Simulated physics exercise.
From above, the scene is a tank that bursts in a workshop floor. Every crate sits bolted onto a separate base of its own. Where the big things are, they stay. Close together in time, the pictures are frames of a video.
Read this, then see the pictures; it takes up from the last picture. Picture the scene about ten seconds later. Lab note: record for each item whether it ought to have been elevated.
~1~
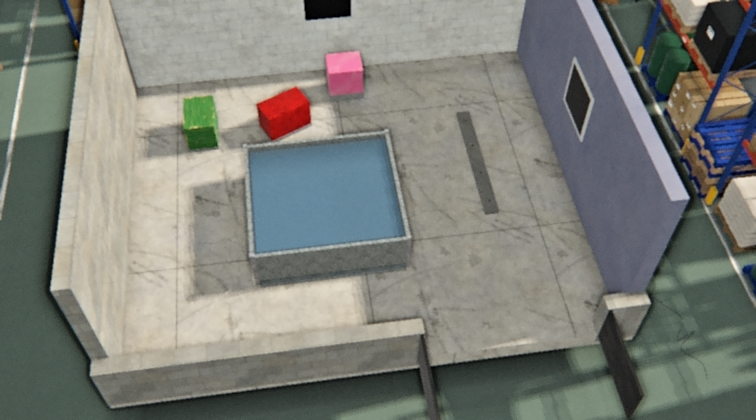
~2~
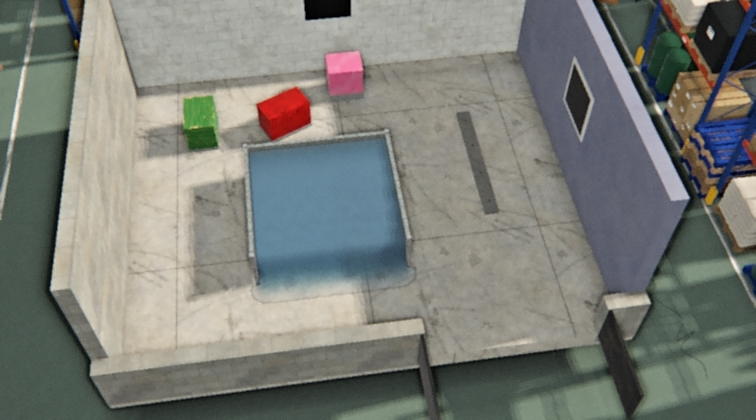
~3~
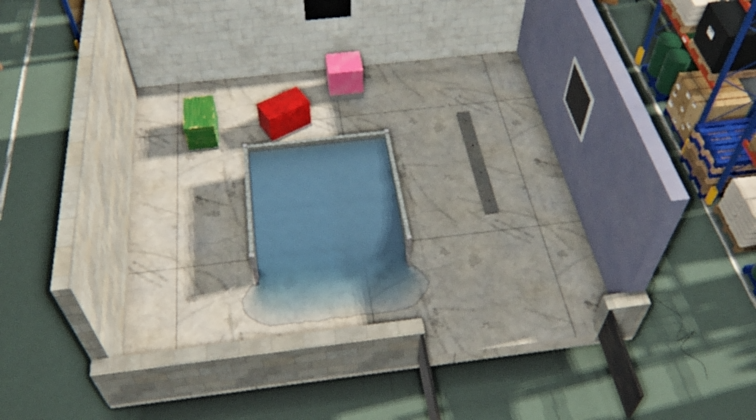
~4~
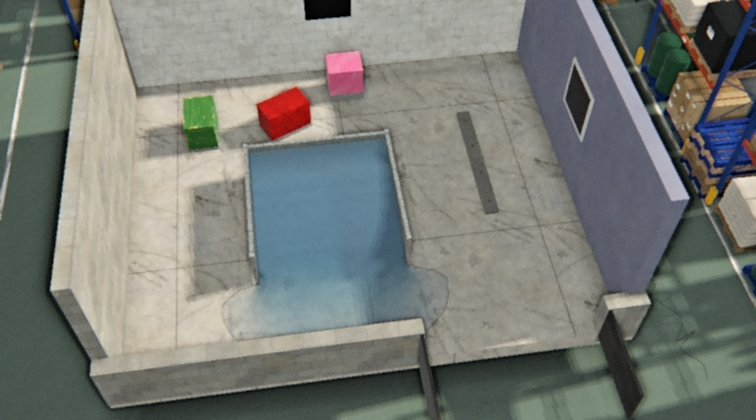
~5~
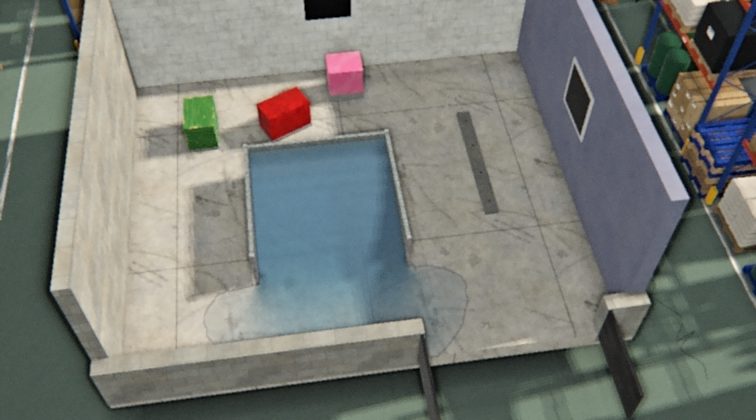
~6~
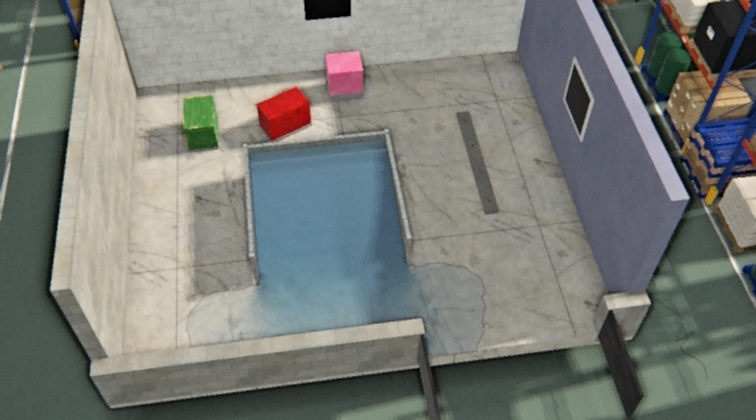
Result: The green crate has too short a plinth, the pink crate has a tall enough plinth, the red crate has too short a plinth.
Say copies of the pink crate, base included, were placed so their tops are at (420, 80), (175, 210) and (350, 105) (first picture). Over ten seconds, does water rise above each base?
Stays clear, then is reached, then stays clear.
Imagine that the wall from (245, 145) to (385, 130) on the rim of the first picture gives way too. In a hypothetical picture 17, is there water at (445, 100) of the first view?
Short version: Swamped.
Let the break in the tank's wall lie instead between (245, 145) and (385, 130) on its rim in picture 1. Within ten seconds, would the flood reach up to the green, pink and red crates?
Here's how it goes: The green is swamped, the pink is swamped, and the red is swamped.
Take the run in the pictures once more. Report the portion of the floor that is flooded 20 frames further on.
My guess is around 50 in a hundred.
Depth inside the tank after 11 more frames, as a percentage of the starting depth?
Somewhere around 34 %, give or take.
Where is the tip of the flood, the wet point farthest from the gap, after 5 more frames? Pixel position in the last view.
I'd put it around (123, 381).
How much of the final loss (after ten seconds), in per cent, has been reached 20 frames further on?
Near 50 in a hundred, I reckon.
A moment on, water covers 15 % of the floor; the green crate not reached, the pink crate not reached, the red crate not reached.
Next, water covers 30 % of the floor; the green crate not reached, the pink crate not reached, the red crate not reached.
Then, water covers 50 % of the floor; the green crate water round its plinth, the pink crate not reached, the red crate not reached.
Later, water covers 80 % of the floor; the green crate water round its plinth, the pink crate water round its plinth, the red crate water round its plinth.
In the end, water covers 95 % of the floor; the green crate was topped, the pink crate stayed above the water, the red crate was topped.
